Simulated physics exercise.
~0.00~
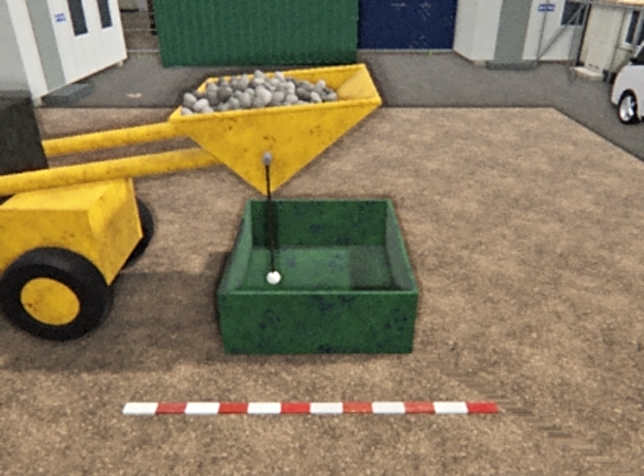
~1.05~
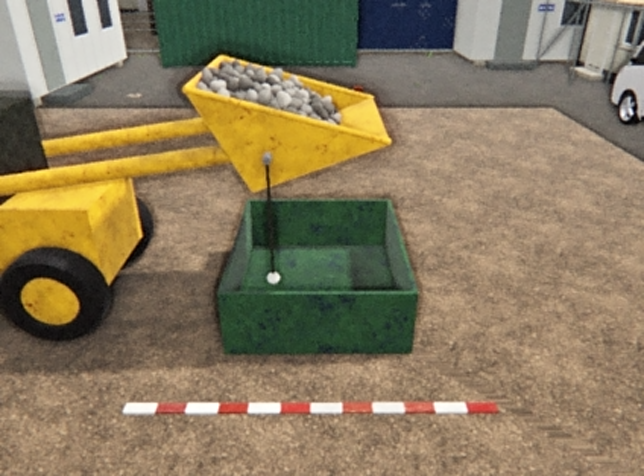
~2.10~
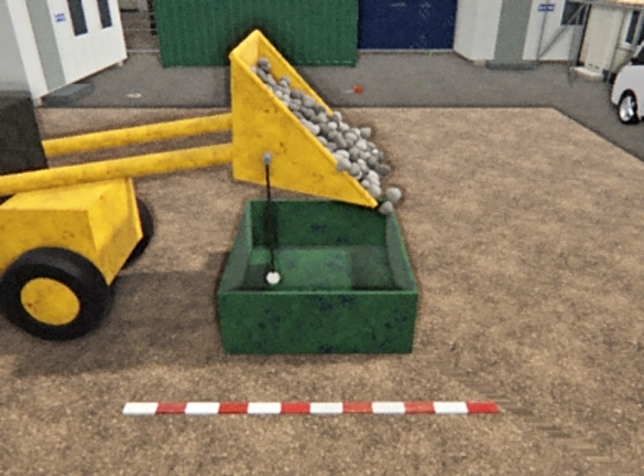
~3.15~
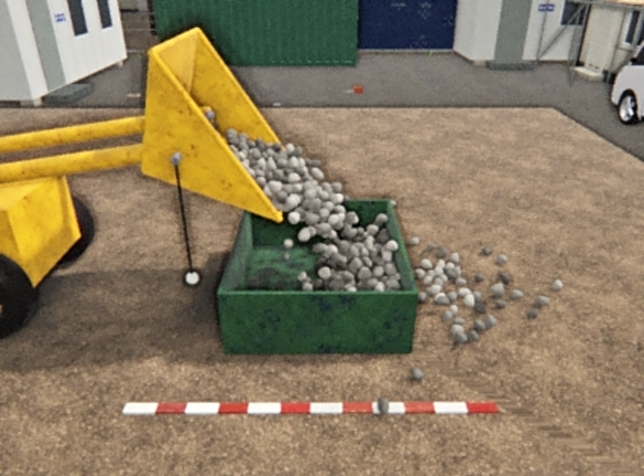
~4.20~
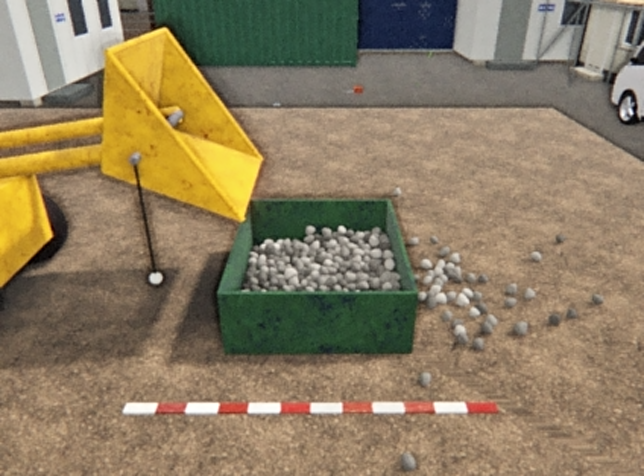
On a brown dirt yard seen from above and in front, with containers and pale cabins behind, a yellow loader on the left holds a bucket of round grey stones over an open green bin. A red and white striped staff lies in the foreground. The bucket tips down to the right, and the stones slide to its lip and begin to spill. As the loader backs away to the left, they pour into the bin, some scattering on the ground to the right. Finally, the tilted bucket hangs left of the bin, which holds most of the stones.
